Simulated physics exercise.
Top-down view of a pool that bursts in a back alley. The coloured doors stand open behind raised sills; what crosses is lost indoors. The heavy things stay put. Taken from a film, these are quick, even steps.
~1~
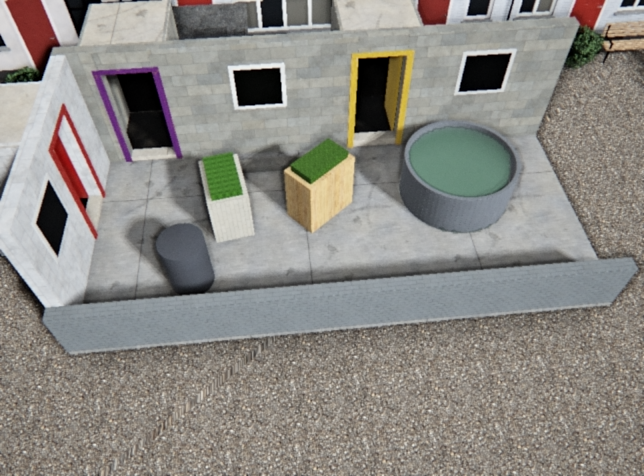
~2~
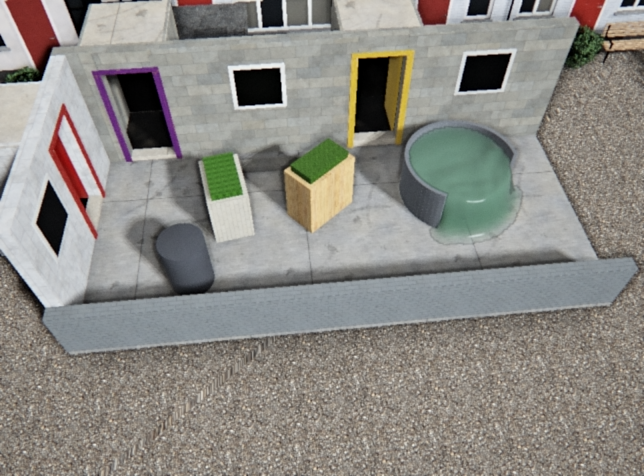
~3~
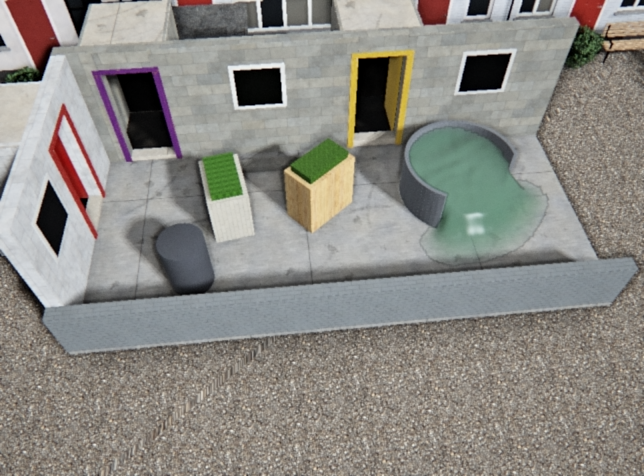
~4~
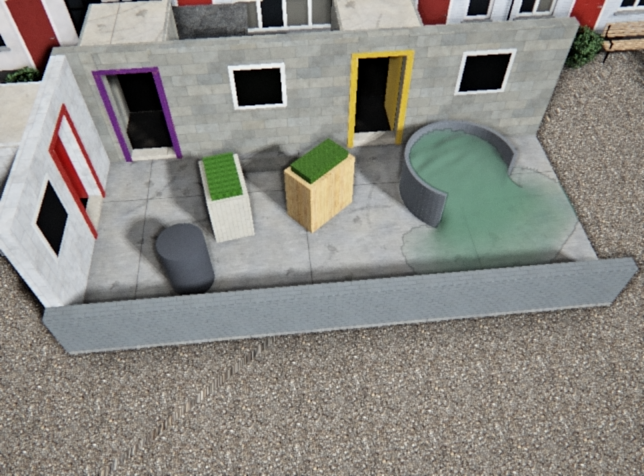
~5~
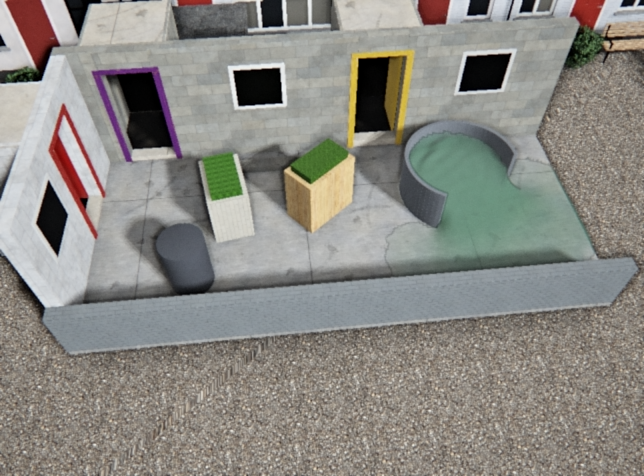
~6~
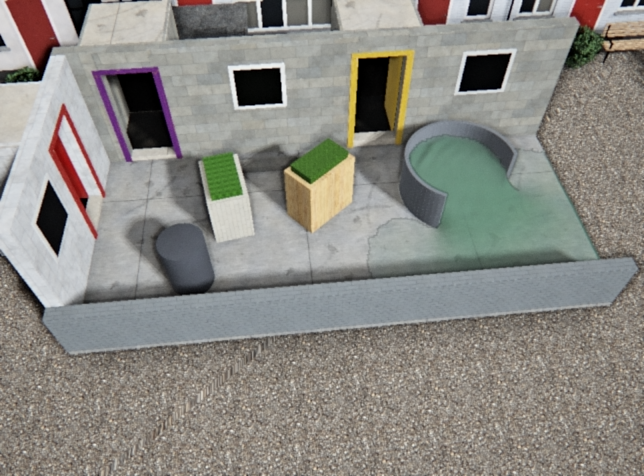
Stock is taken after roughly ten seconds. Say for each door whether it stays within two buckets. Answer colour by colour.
The yellow door will receive two buckets or fewer; the red door will receive two buckets or fewer; the purple door will receive two buckets or fewer.
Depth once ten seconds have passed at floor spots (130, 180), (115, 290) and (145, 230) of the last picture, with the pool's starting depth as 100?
Depths of roughly 4, 2 and 2 per cent.
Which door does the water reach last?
It's the purple-painted one.
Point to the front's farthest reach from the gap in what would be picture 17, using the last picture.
The front should reach about (181, 319).
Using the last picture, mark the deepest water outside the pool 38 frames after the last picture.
Around (257, 303).
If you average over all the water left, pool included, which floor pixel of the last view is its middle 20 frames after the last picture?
I reckon somewhere around (427, 242).
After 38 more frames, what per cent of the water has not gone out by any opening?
Roughly 36 per cent.
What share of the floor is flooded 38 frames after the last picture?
I'd estimate some 65 per cent.
A moment on, water covers 25 % of the floor; the yellow door not reached, the red door not reached, the purple door not reached.
Next, water covers 35 % of the floor; the yellow door not reached, the red door not reached, the purple door not reached.
Then, water covers 50 % of the floor; the yellow door not reached, the red door not reached, the purple door not reached.
Later, water covers 65 % of the floor; the yellow door wet at the sill, nothing in, the red door wet at the sill, nothing in, the purple door not reached.
In the end, water covers 90 % of the floor; the yellow door wet at the sill, nothing in, the red door wet at the sill, nothing in, the purple door wet at the sill, nothing in.
